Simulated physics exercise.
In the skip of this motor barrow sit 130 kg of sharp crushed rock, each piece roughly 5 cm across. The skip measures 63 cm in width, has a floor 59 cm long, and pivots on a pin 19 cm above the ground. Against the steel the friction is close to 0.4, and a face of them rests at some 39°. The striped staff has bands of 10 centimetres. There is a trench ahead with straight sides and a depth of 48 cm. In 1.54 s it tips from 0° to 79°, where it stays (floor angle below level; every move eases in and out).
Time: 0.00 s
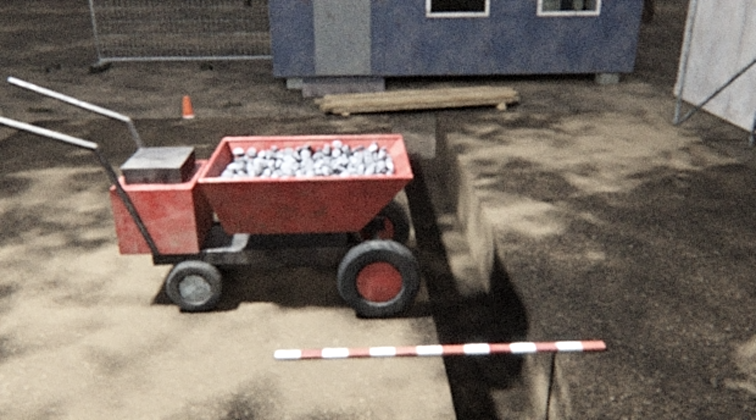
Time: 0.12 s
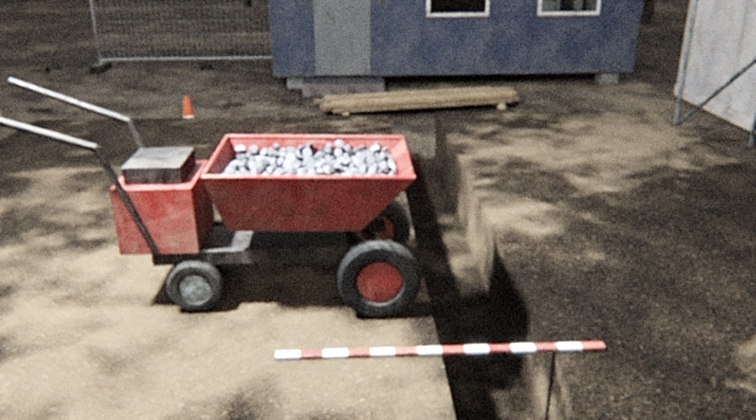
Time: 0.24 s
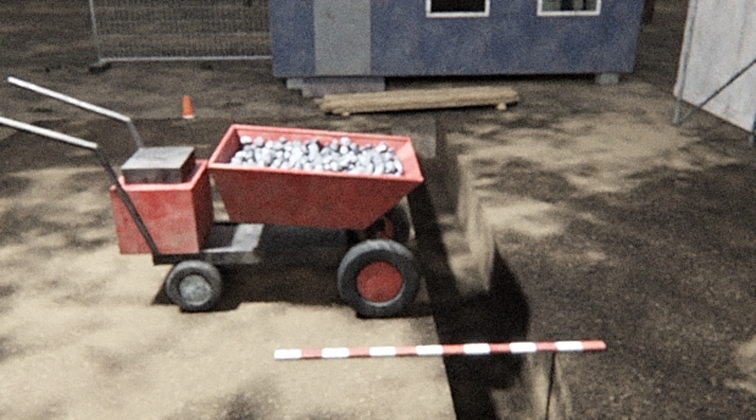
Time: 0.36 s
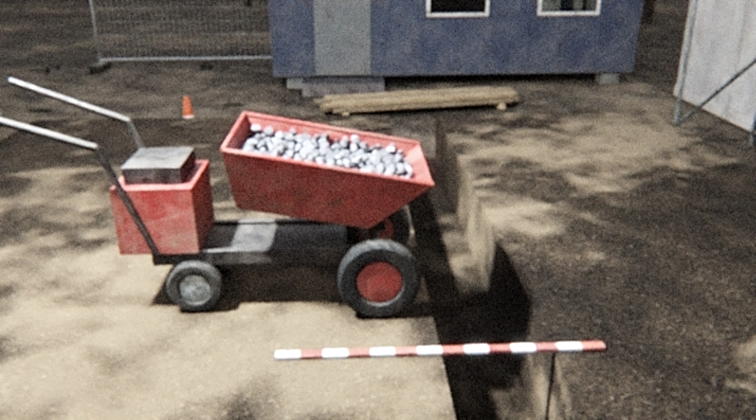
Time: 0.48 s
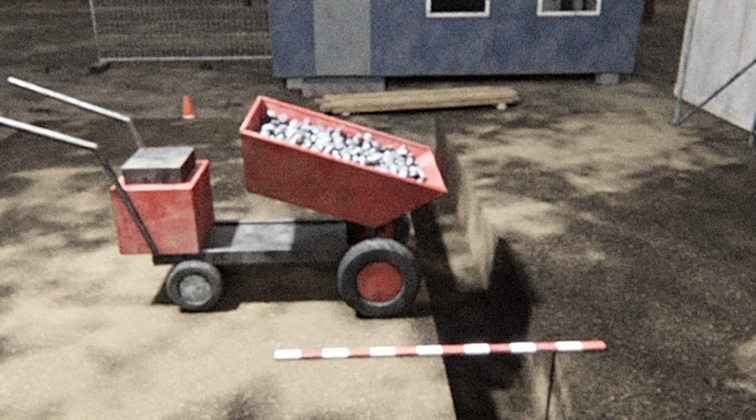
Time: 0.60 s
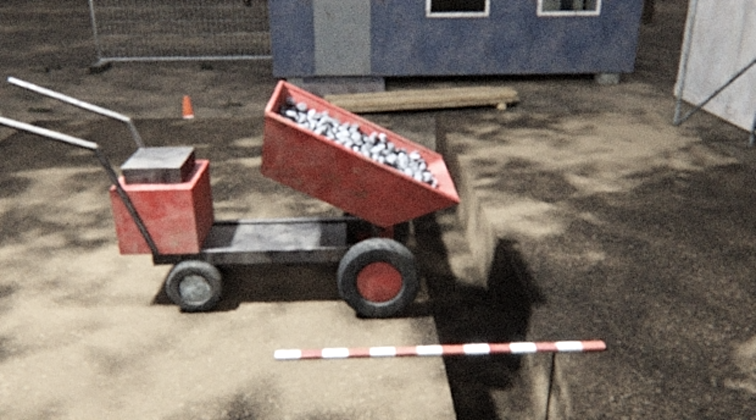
The red skip of grey stones tilts steadily down to the right on the wheeled barrow.
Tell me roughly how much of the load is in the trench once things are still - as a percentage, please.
I would put it at 75 %.
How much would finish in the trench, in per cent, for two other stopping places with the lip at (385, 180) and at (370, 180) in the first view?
95 and 100 %.
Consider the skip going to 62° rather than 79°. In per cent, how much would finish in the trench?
In that case some 50 per cent.
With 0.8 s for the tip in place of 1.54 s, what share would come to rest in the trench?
I'd put it at roughly 60 per cent.
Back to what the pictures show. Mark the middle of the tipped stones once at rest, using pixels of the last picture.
The stones end up centred near (499, 345).
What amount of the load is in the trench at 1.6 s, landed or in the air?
Around 40 per cent of it.
After 1.2 s the floor is at 67°; 100 % in the skip; the foremost stones are at (494, 239).
After 1.6 s the floor is at 79°; 39 % in the skip, 42 % in the trench, 20 % past the trench; the foremost stones are at (583, 274).
After 2.0 s the floor is at 79°; 10 % in the skip, 64 % in the trench, 26 % past the trench; the foremost stones are at (643, 273).
After 3.9 s the floor is at 79°; 0 % in the skip, 75 % in the trench, 25 % past the trench; the foremost stones are at (651, 273).
